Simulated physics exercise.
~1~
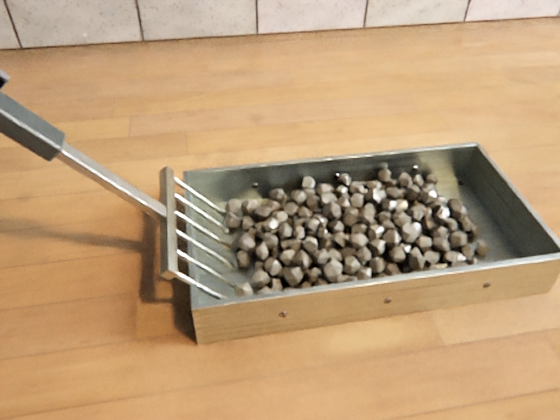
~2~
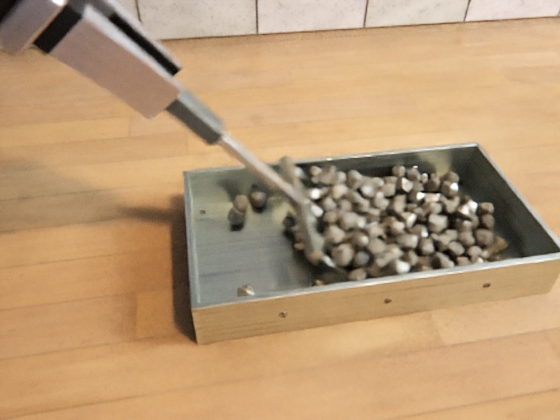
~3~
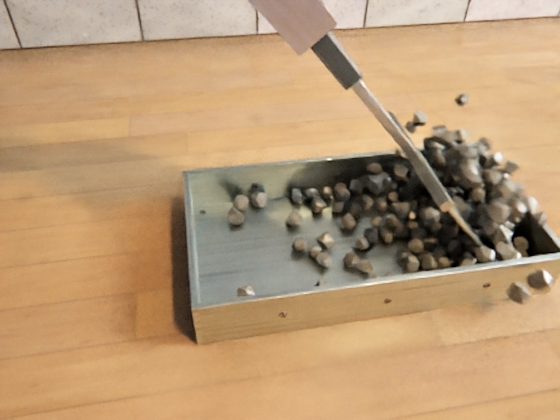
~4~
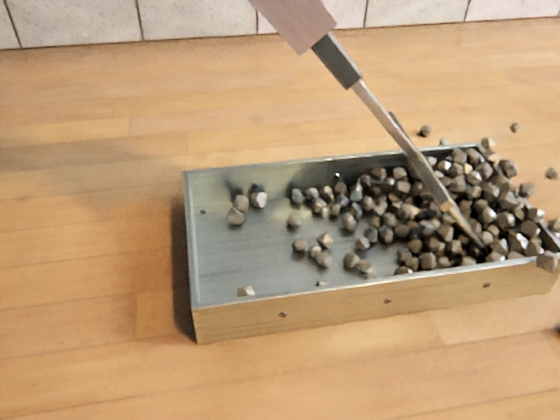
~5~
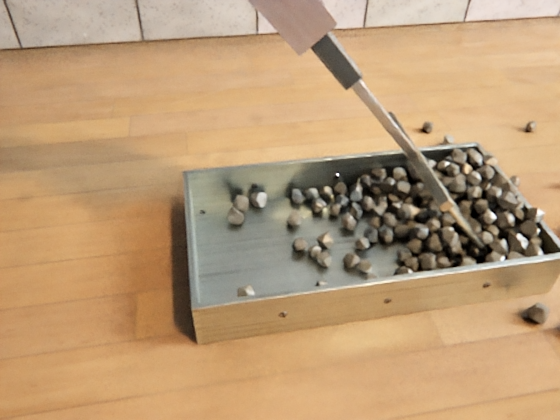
A rake sweeps pebbles rightward through a tray, piling them up and spilling a few outside.
